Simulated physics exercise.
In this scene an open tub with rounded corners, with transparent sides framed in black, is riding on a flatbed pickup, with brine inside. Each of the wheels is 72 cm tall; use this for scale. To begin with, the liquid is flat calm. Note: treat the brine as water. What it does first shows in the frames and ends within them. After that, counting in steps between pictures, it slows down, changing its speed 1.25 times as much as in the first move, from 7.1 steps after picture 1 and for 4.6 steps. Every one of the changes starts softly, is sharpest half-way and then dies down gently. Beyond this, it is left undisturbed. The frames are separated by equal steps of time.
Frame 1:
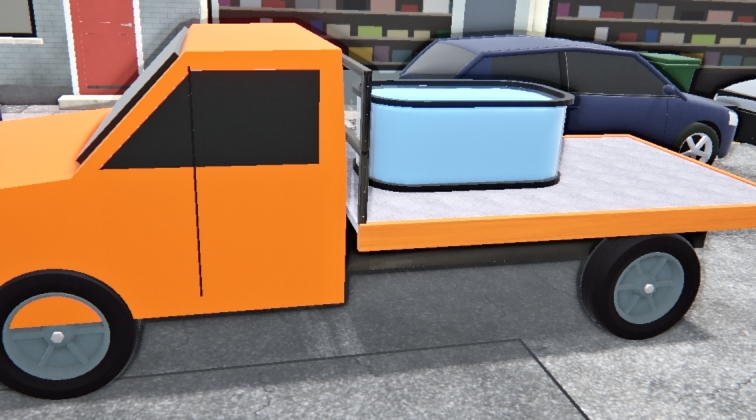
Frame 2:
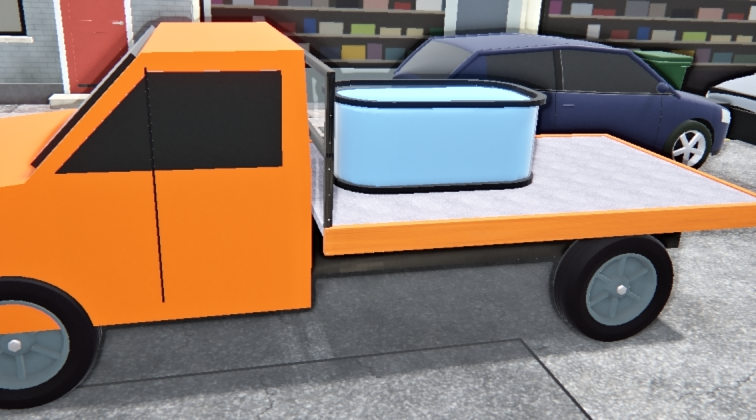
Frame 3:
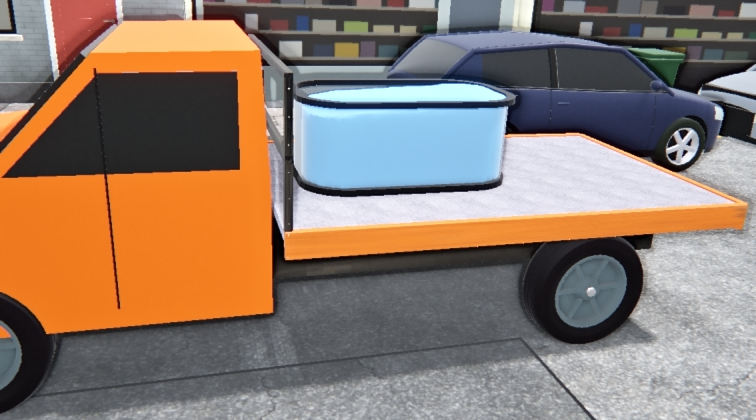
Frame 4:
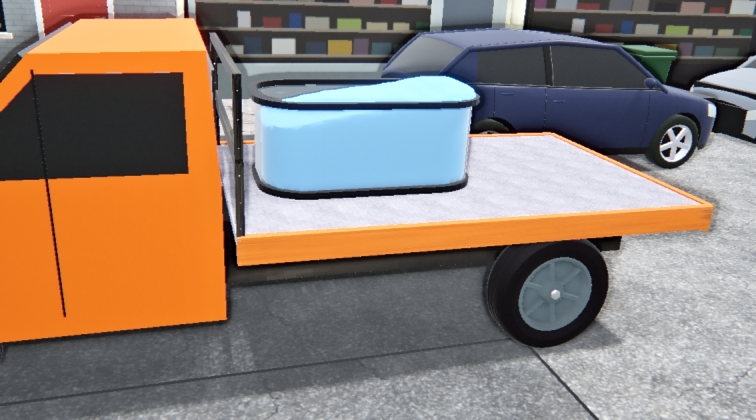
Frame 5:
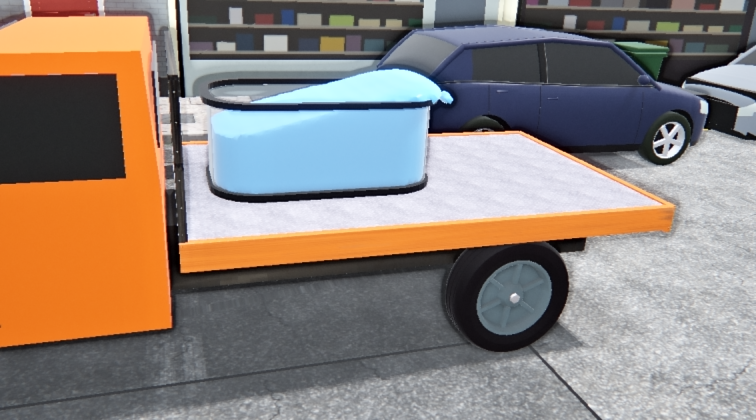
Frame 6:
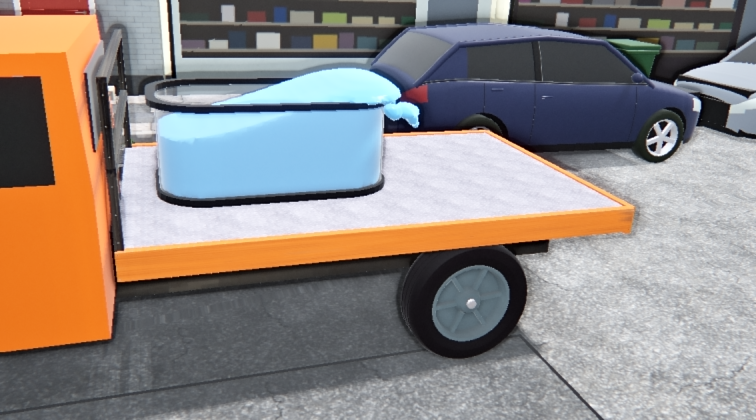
An orange flatbed pickup rolls left along a grey street, seen from the side and slightly above, carrying a clear, black-framed tub of light blue liquid. Behind it, a dark blue car is parked at right before shelves of colourful goods. The level liquid slopes up towards the right, bulging over the rim, as the cab slides partly out of view and the background shifts slightly left.
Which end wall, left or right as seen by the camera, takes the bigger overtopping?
Watch it, more will pour over on the left in this view.
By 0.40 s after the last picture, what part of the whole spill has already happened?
Roughly 20 % of the total.
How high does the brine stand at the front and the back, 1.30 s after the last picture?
At the front 34 cm, at the back 52 cm.
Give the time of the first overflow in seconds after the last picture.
I'd say close to 0.1 seconds.
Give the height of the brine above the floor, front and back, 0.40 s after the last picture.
It reads roughly 50 cm up front and 40 cm at the back.
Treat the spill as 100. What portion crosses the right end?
Close to 30% of it goes that way.
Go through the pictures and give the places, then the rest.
In the first frame, the surface is at (395, 105) by the front wall; at (552, 104) by the back wall; it shows no tilt against the walls; the front is on the left, levels are read along the near wall; a wheel hub at (654, 292).
In the second frame, the surface is at (364, 106) by the front wall; at (524, 104) by the back wall; it shows no tilt against the walls.
In the third frame, the surface is at (329, 114) by the front wall; at (493, 97) by the back wall; it climbs 5° towards the right end.
In the fourth frame, the surface is at (287, 125) by the front wall; at (457, 90) by the back wall; it climbs 10° towards the right end.
In the fifth frame, the surface is at (238, 133) by the front wall; at (415, 81) by the back wall; it climbs 15° towards the right end.
In the sixth frame, the surface is at (183, 137) by the front wall; at (368, 80) by the back wall; it climbs 16° towards the right end; a wheel hub at (475, 307).
Another 0.40 s on from the last picture, the surface is 49 cm up at the front and 41 cm at the back; 3 per cent is out, over the right end, a little elsewhere.
Another 0.80 s on from the last picture, the surface is 65 cm up at the front and 19 cm at the back; 4 per cent is out, over the right end, a little elsewhere.
Another 1.30 s on from the last picture, the surface is 35 cm up at the front and 51 cm at the back; 15 per cent is out, over the left end, a little elsewhere.
Another 3.79 s on from the last picture, 21 per cent is out, over the left end and the right end, a little elsewhere; the left end has passed 12 per cent and the right end 6.
